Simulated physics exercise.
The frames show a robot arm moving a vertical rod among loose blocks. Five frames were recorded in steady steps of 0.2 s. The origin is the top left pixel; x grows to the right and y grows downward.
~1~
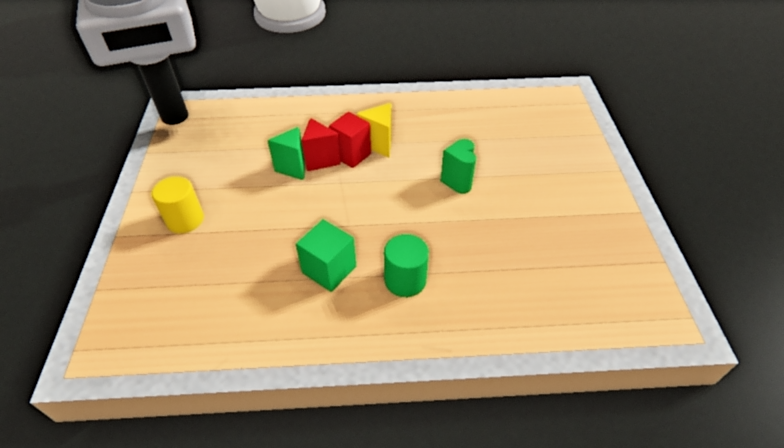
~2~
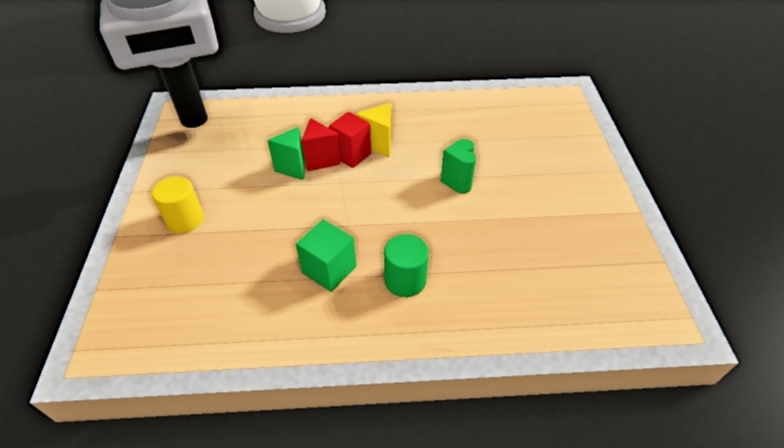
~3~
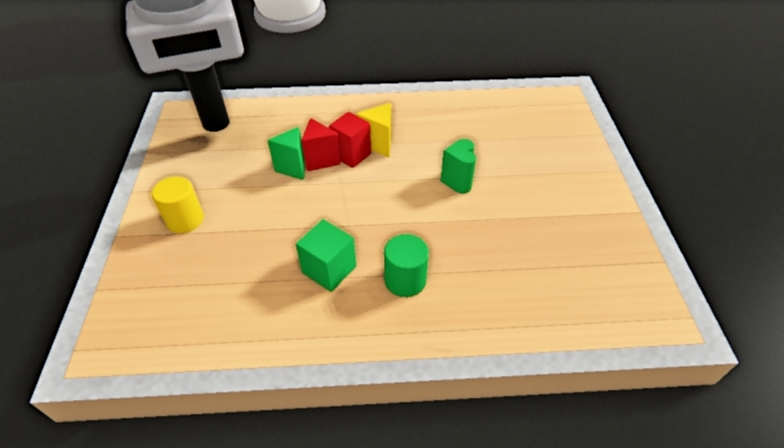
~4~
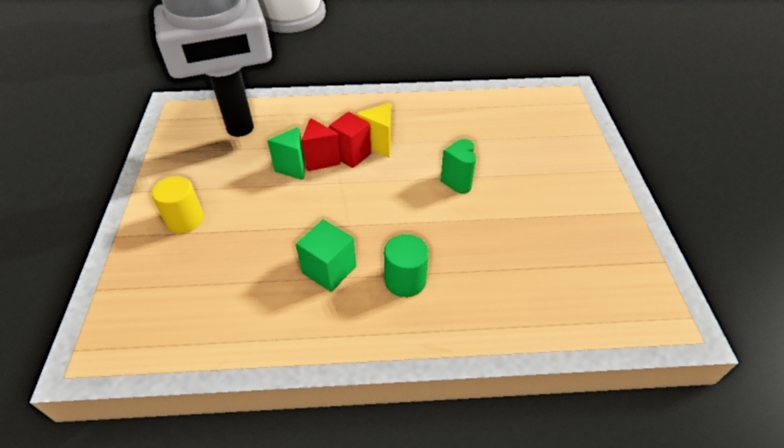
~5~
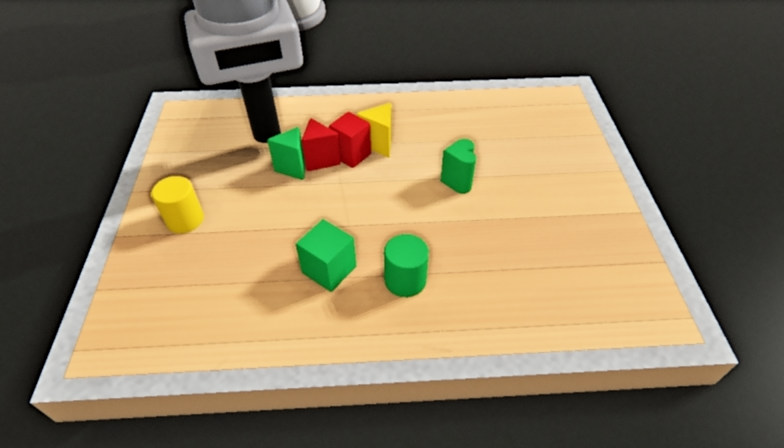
A robot arm slid its black rod steadily rightward and slightly nearer across the back of a wooden board, coming up beside a green triangular block, while all the colored blocks stayed still.
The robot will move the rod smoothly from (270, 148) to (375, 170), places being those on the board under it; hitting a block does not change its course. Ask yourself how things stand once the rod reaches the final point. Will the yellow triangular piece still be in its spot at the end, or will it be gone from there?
The block in question is displaced by the end.
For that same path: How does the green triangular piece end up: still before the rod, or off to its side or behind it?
I think it loses its spot in front.
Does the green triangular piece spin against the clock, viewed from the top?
I expect not.
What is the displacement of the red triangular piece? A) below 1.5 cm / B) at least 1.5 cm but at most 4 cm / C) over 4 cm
My pick is C.
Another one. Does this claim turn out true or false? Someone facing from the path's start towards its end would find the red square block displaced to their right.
This is false.
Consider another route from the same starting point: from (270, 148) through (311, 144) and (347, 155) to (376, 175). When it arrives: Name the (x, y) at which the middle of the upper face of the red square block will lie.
I'd place it at (404, 154), taking the centre of its top.
What follows on the original path. One third of the way, rod (302, 142); green triangular piece (292, 143), turned 20° clockwise; red triangular piece (323, 132).
Two thirds of the way, rod (338, 150); green triangular piece (295, 144), turned 45° clockwise; red triangular piece (352, 146), turned 30° clockwise; red square block (363, 121); yellow triangular piece (386, 111).
At the end, rod (374, 157); green triangular piece (295, 144), turned 45° clockwise; red triangular piece (374, 158), turned 85° clockwise; red square block (381, 119), turned 15° anticlockwise; yellow triangular piece (397, 105).
